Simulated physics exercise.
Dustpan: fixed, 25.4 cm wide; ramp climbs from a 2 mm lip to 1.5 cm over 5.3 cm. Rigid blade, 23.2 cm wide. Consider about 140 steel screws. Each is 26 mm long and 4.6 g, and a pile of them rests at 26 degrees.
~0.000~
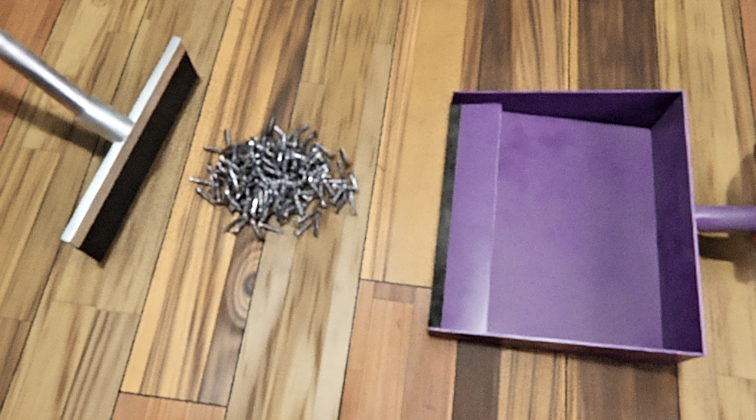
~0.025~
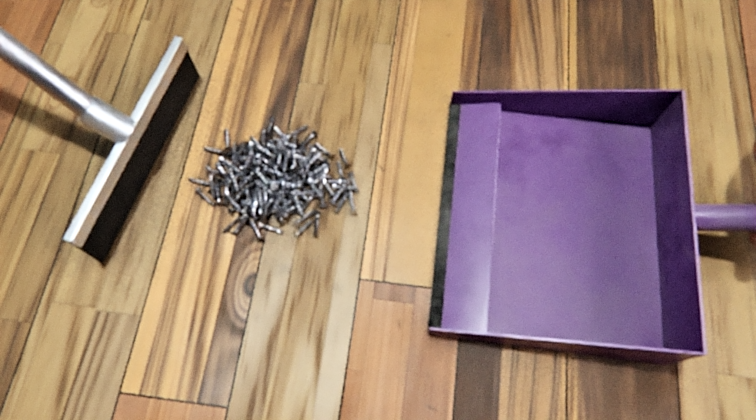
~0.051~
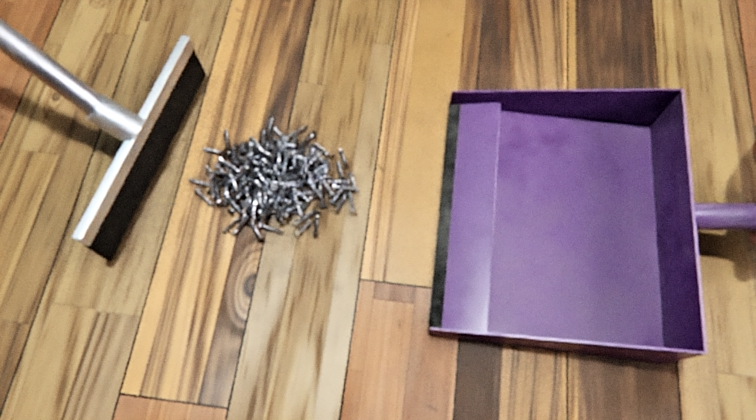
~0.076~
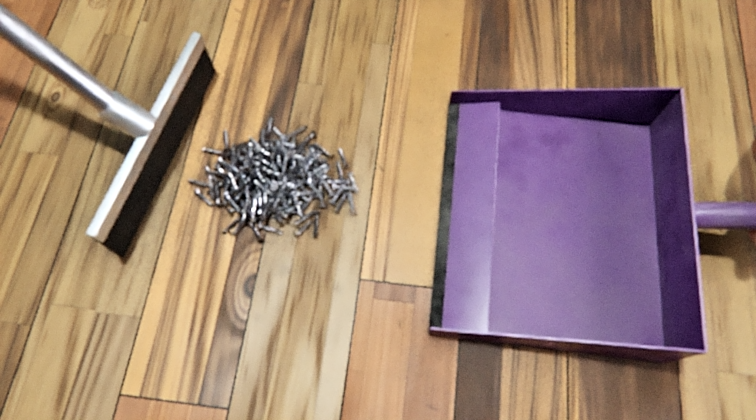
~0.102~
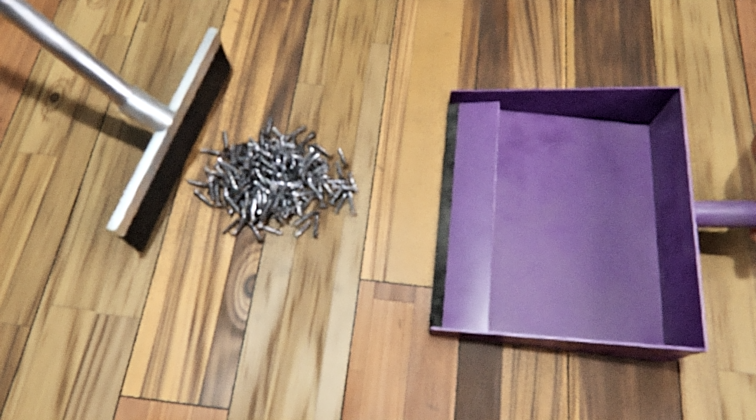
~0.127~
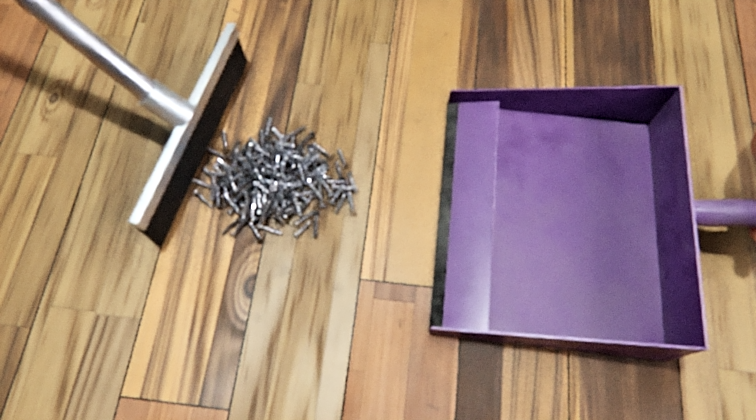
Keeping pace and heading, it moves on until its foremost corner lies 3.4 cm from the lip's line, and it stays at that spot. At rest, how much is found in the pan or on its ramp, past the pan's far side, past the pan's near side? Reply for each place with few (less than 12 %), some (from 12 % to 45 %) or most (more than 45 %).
Pan - few; far side - few; near side - few.
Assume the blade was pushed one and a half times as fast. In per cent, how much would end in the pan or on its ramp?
About 20 per cent.
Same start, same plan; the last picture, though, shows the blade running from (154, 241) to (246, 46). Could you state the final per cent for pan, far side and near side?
Pan: 30, far side: 0, near side: 0.
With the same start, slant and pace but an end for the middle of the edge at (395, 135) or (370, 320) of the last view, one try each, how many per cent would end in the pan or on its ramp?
Roughly 20 % and 25 %.
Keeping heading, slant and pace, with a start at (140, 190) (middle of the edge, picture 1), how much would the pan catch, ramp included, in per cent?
About 5 per cent.
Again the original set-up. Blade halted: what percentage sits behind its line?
Estimate: Around 20 %.
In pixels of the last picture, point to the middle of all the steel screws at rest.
Close to pixel (404, 187).
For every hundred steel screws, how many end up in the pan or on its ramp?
Estimate: Close to 5 %.
After 0.27 s, middle of the blade 15 cm from the lip; 0 % over the lip, far side 0 %, near side 0 %.
Then, at 0.37 s, middle of the blade 8 cm from the lip; 0 % over the lip, far side 0 %, near side 0 %.
After 0.60 s, middle of the blade 5 cm from the lip; 5 % over the lip, far side 5 %, near side 0 %.
By 1.1 s all is still; pan 5 %, far side 5 %, near side 0 %, in front of the lip or behind the blade 90 %.
